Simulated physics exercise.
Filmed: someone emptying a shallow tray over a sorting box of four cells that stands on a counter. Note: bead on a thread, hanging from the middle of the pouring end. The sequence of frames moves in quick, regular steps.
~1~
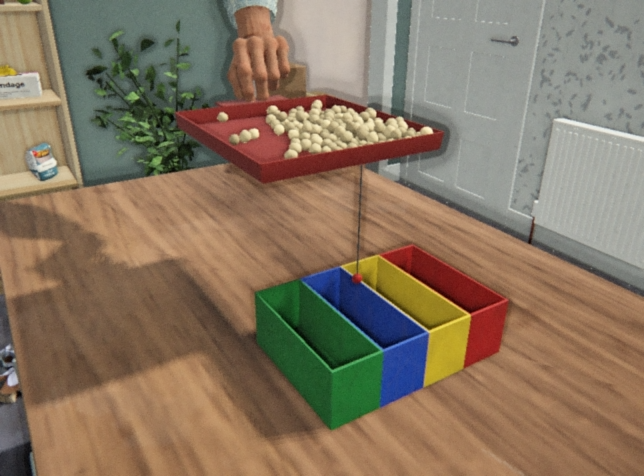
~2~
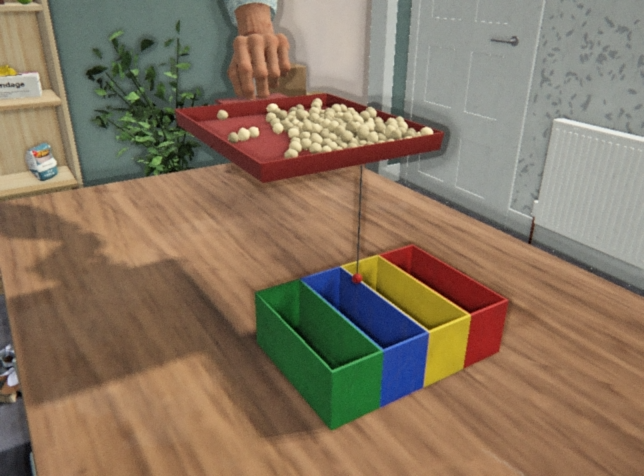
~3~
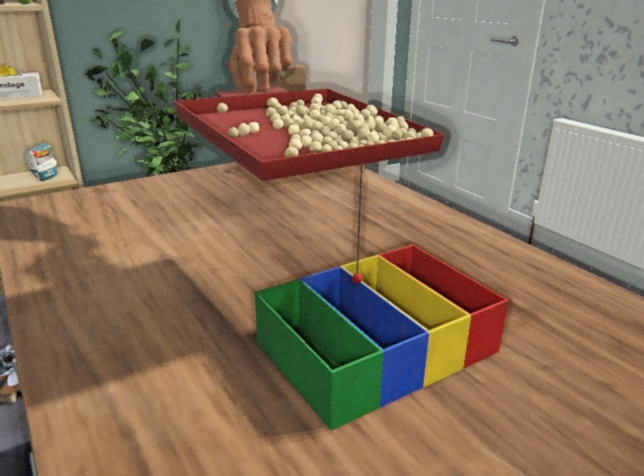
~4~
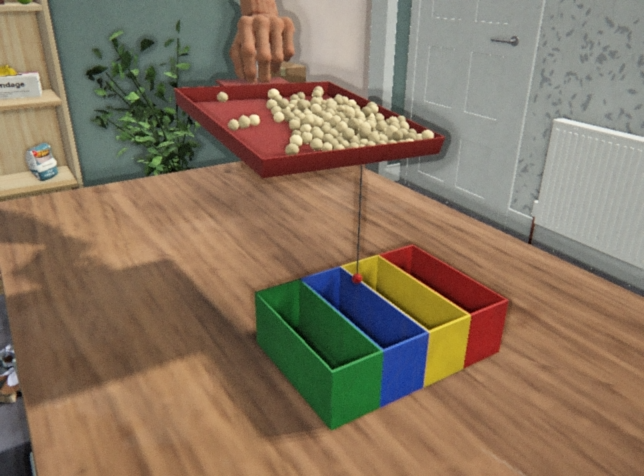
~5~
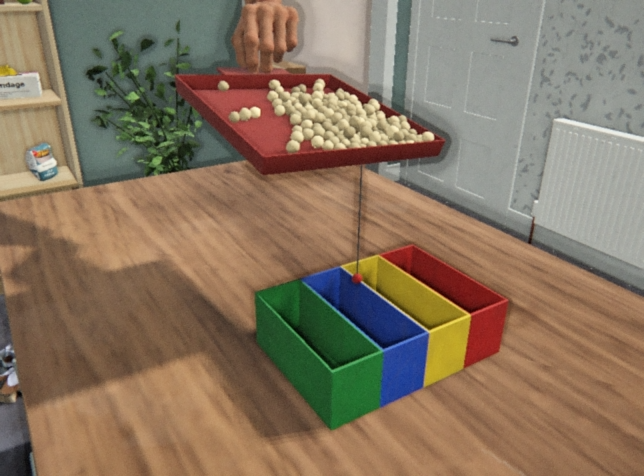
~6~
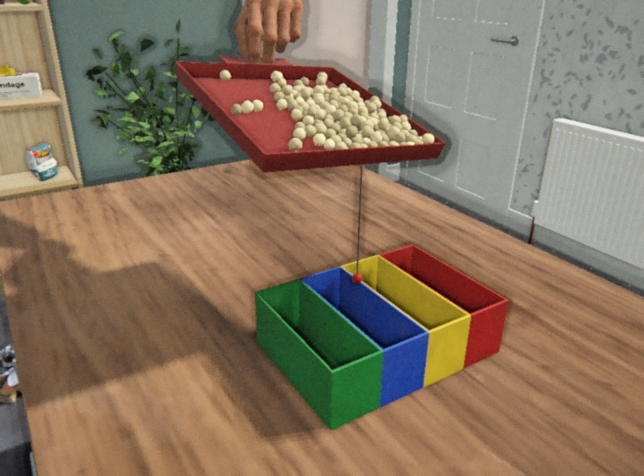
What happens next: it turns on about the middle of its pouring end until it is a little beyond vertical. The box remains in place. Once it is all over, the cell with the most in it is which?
It is the red cell that has the most.
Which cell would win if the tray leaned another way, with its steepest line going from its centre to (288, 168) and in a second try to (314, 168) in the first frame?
Case 1 goes to green, case 2 to the cell in green.
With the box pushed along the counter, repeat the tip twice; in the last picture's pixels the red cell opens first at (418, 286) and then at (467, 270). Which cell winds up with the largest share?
The cell in red, then that yellow cell.
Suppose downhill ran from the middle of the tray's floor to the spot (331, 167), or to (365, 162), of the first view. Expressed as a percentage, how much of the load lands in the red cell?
First case around 0 per cent, second case 20 per cent.
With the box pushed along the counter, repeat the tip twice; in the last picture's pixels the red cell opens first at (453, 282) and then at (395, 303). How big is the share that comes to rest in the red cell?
Close to 50 in a hundred first, close to 10 in a hundred second.
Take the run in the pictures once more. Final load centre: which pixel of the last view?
About pixel (435, 326).
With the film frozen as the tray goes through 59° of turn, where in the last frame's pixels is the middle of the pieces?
(391, 115).
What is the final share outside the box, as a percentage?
My estimate is close to 10 %.
Shortly afterwards, tray tipped steeply; all but a few on the tray; only a few in the red cell; only a few falling or outside the box.
Next, tray tipped right over; the bulk on the tray; a little in the red cell; a little in the yellow cell; only a few in the blue cell; a little falling or outside the box.
Some moments later, tray tipped past a quarter turn; near half in the red cell; near a quarter in the yellow cell; a little in the blue cell; a little falling or outside the box.
In the end, tray tipped past a quarter turn; near half in the red cell; near a quarter in the yellow cell; a little in the blue cell; none at all in the green cell; a little outside the box.
